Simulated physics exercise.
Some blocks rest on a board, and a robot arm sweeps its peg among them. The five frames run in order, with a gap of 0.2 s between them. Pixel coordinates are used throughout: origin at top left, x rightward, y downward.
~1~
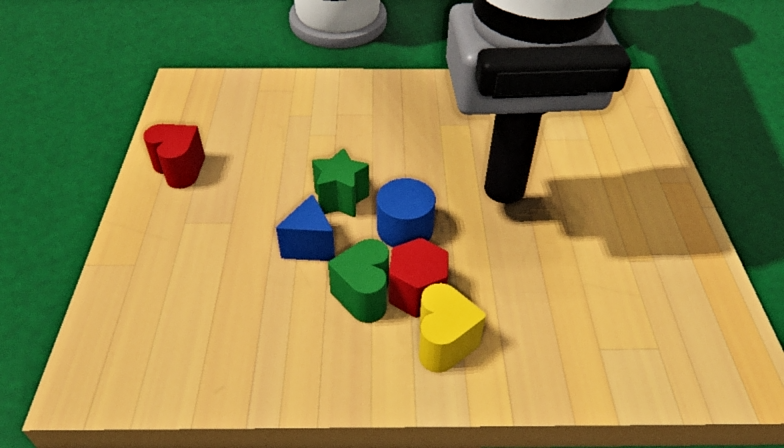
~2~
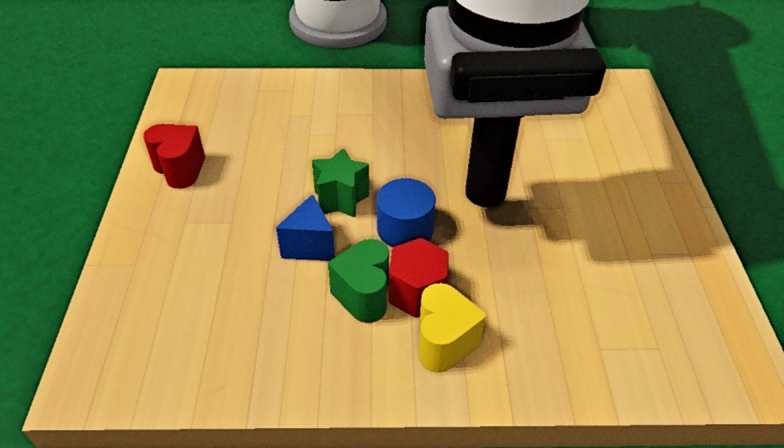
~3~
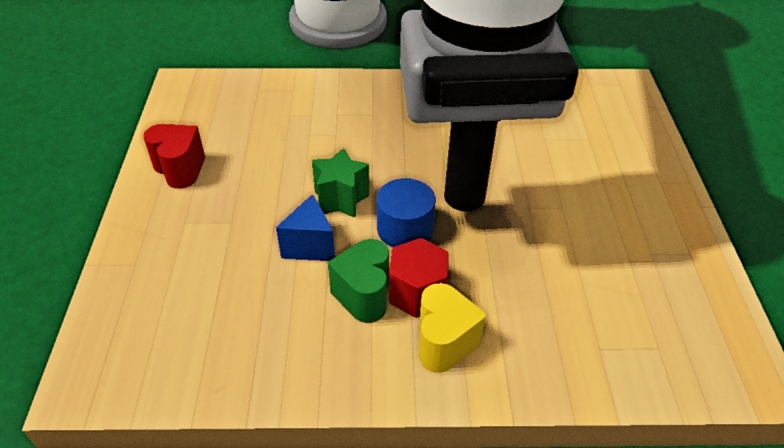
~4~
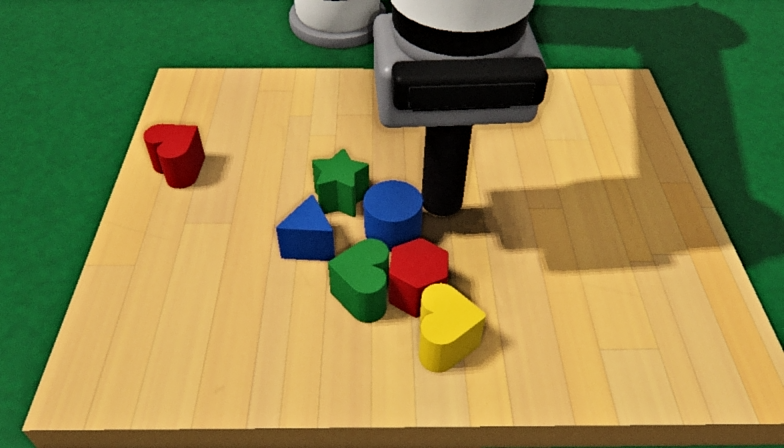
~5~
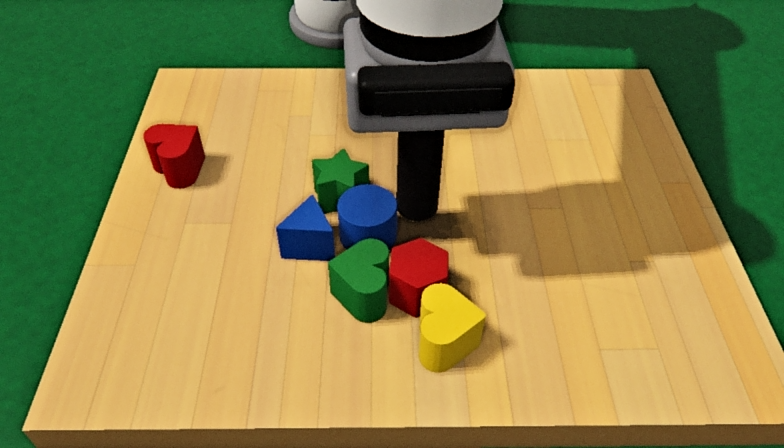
We see a robot arm over a wooden board of coloured blocks, its black peg moving left until it meets the blue disc and pushes it left, close to the blue triangular piece, while the other blocks stay still.
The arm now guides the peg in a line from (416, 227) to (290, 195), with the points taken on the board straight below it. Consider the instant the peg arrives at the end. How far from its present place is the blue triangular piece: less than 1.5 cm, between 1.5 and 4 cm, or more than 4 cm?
Between 1.5 and 4 cm.
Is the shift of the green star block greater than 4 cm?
I expect so.
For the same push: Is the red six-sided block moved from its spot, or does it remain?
It stays.
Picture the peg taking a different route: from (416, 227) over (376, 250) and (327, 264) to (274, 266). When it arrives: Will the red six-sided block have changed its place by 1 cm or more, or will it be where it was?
Put simply, it stays right there.
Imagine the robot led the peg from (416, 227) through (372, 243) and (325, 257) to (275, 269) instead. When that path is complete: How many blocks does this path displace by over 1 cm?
Displaced: Two.
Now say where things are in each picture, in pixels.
Lower end of the peg at (505, 190), tops of blocks, blue triangular piece at (307, 217), green star block at (339, 168), blue disc at (406, 197), red six-sided block at (419, 262), in the first picture.
Peg at (485, 194), blocks as before, in the second picture.
Peg at (465, 198), blocks as before, in the third picture.
Peg at (442, 202), blue disc at (394, 200), in the fourth picture.
Peg at (417, 207), blue triangular piece at (307, 217), green star block at (339, 168), blue disc at (368, 204), red six-sided block at (419, 262), in the fifth picture.
On the path given first. One third of the way, peg at (372, 196); blue triangular piece at (287, 226); green star block at (335, 166); blue disc at (331, 207).
Two thirds of the way, peg at (329, 185); blue triangular piece at (271, 235), turned 15° anticlockwise; green star block at (304, 154), turned 25° clockwise; blue disc at (307, 208).
At the end, peg at (287, 174); blue triangular piece at (271, 235), turned 15° anticlockwise; green star block at (279, 139), turned 50° clockwise; blue disc at (307, 208); red six-sided block not moved.
